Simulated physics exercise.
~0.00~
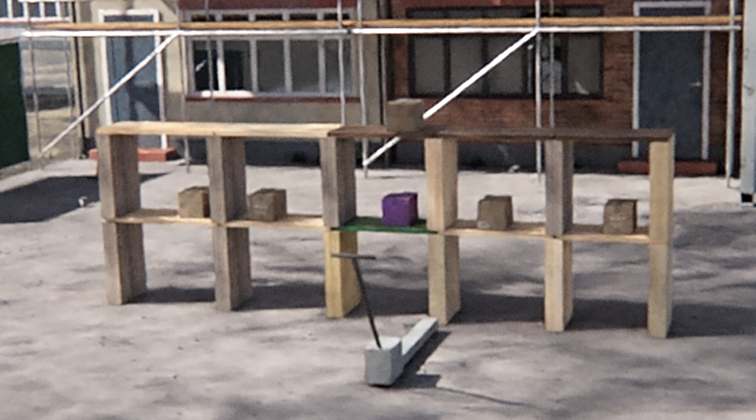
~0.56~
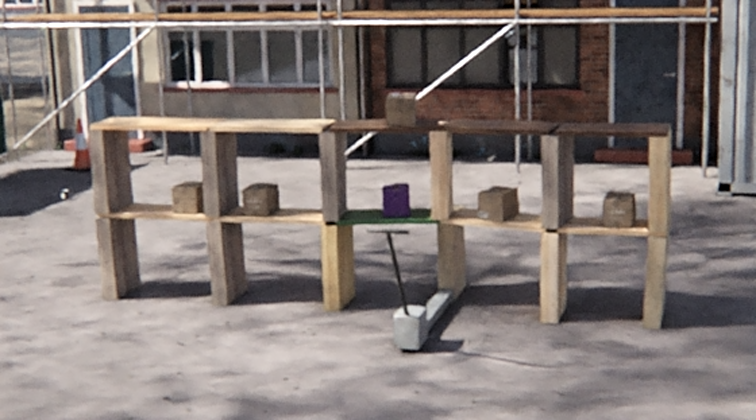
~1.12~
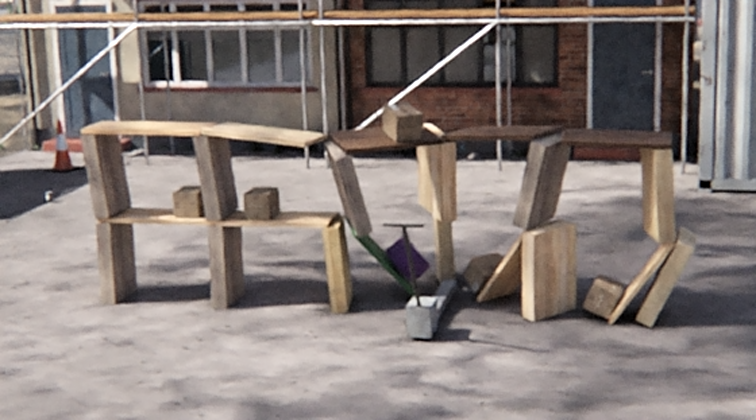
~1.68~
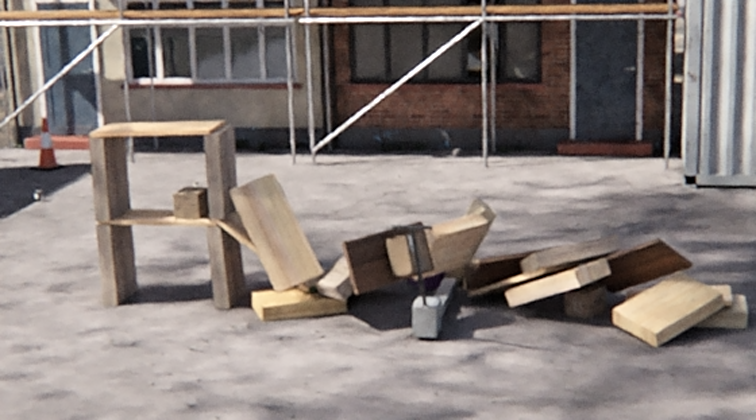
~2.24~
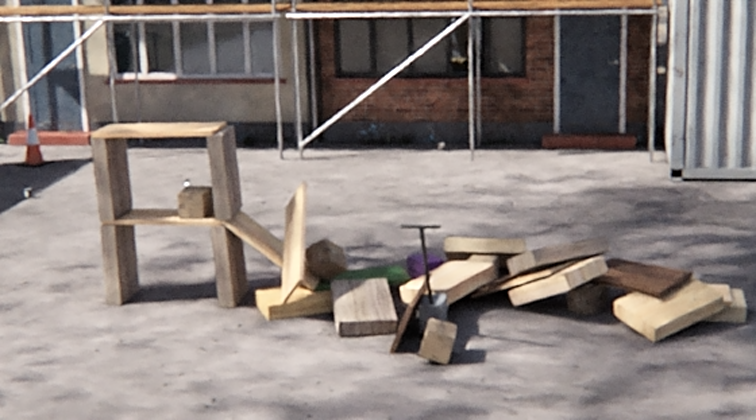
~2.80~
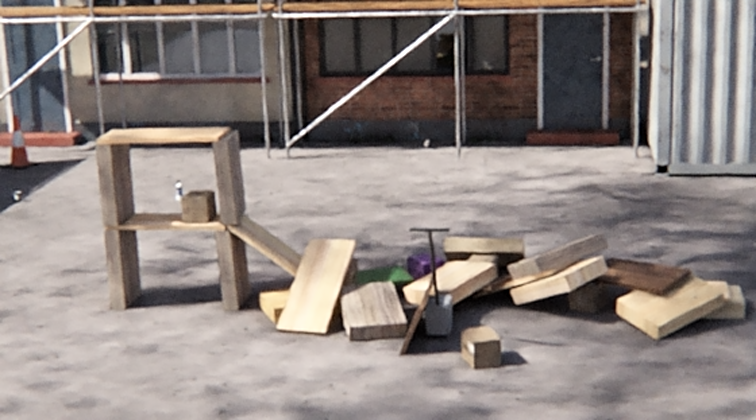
In a paved yard, a jack slides into loose wooden shelving, collapsing all but the left end.
